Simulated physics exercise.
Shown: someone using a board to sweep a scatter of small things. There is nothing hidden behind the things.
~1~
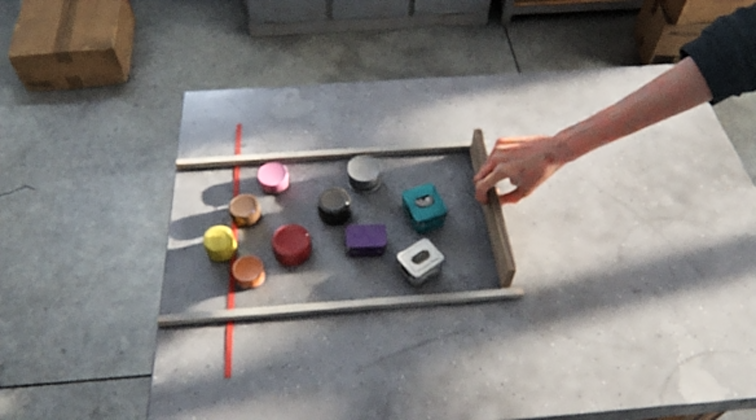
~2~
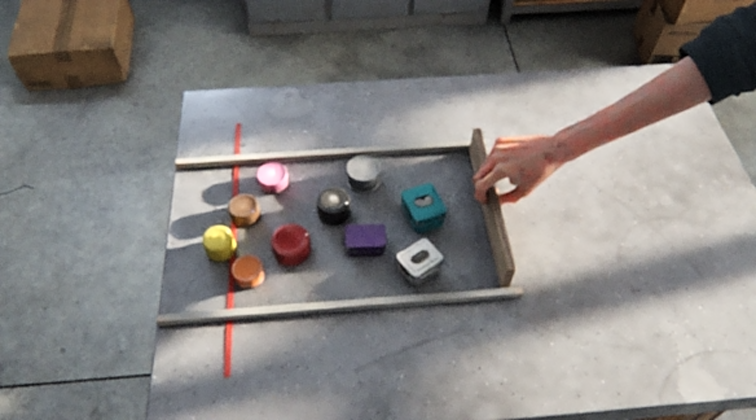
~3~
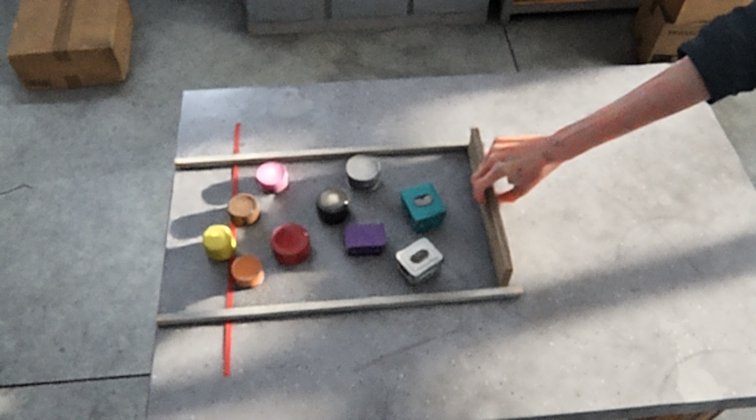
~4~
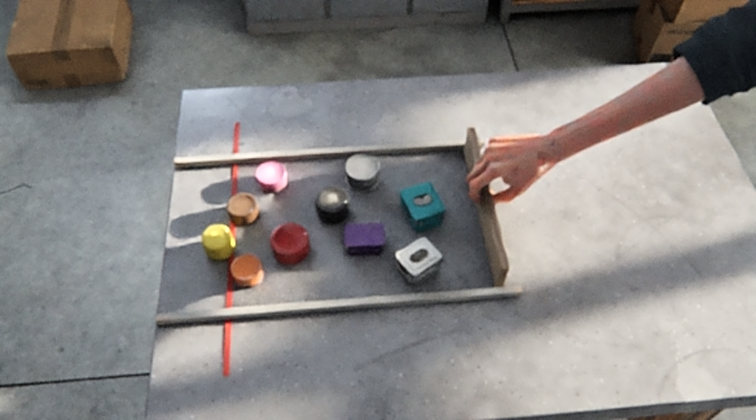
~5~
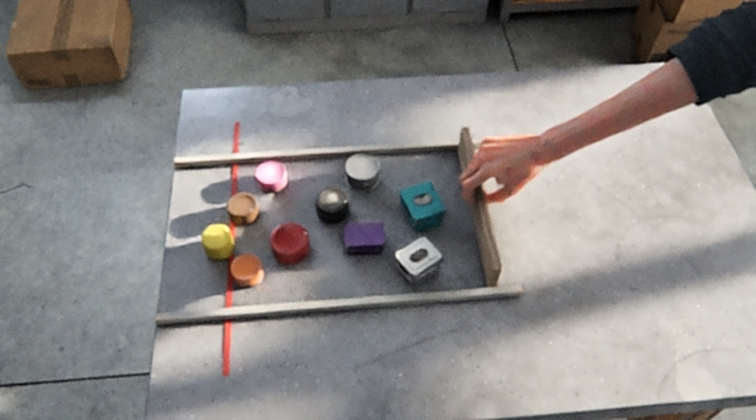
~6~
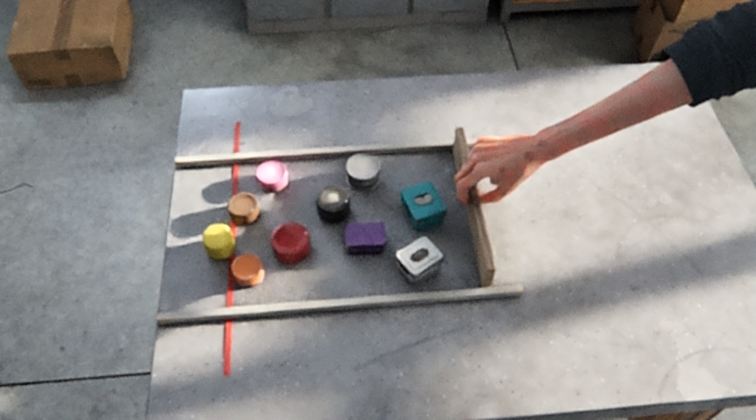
A hand reaching in from the right slides an upright wooden board a short way left between two wooden rails, while the small items ahead of it and the camera stay practically still. The grey tabletop is seen from above in a concrete-floored room. Yellow, brown, orange and pink round items sit near a red line at left, with red, black, grey, purple, teal and white ones further right.
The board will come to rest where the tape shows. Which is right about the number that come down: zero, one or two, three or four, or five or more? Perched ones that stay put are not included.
The count that drops over the edge is just one or a pair.
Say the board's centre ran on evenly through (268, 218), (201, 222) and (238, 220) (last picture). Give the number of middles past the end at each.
0, 6 and 2.
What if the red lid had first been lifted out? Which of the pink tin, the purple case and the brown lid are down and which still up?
Pink tin: Still there. Purple case: Still there. Brown lid: Over the edge.
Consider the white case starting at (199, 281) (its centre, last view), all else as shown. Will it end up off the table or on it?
From that start the object is safe.
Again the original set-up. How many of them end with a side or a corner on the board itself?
4.
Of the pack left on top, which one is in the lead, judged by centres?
The answer: The red lid.
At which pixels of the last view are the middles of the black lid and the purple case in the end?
The black lid at (182, 214), the purple case at (212, 248).
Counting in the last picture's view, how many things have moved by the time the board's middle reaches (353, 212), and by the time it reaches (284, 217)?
At the first spot the count is 5, and at the second it is 10.
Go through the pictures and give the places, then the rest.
Yellow lid (220, 244); brown lid (245, 211); orange pot (249, 273); board (491, 204); tape (234, 233), in the first picture.
Brown lid (244, 210); white case (419, 263), in the second picture.
Orange pot (248, 272); pink tin (272, 178), in the third picture.
Yellow lid (219, 243); grey pot (362, 173), in the fourth picture.
Brown lid (243, 209); board (478, 203), in the fifth picture.
Yellow lid (219, 242); brown lid (244, 209); orange pot (248, 271); board (472, 203); tape (233, 231), in the sixth picture.
A little later, none off yet; yellow lid at rest near (219, 242); brown lid at rest near (244, 209); orange pot at rest near (248, 271).
Next, none off yet; yellow lid at rest near (219, 242); brown lid shifted a little near (231, 209); orange pot at rest near (246, 273).
When it is over, the number that fall off is one or two; down, brown lid and yellow lid.
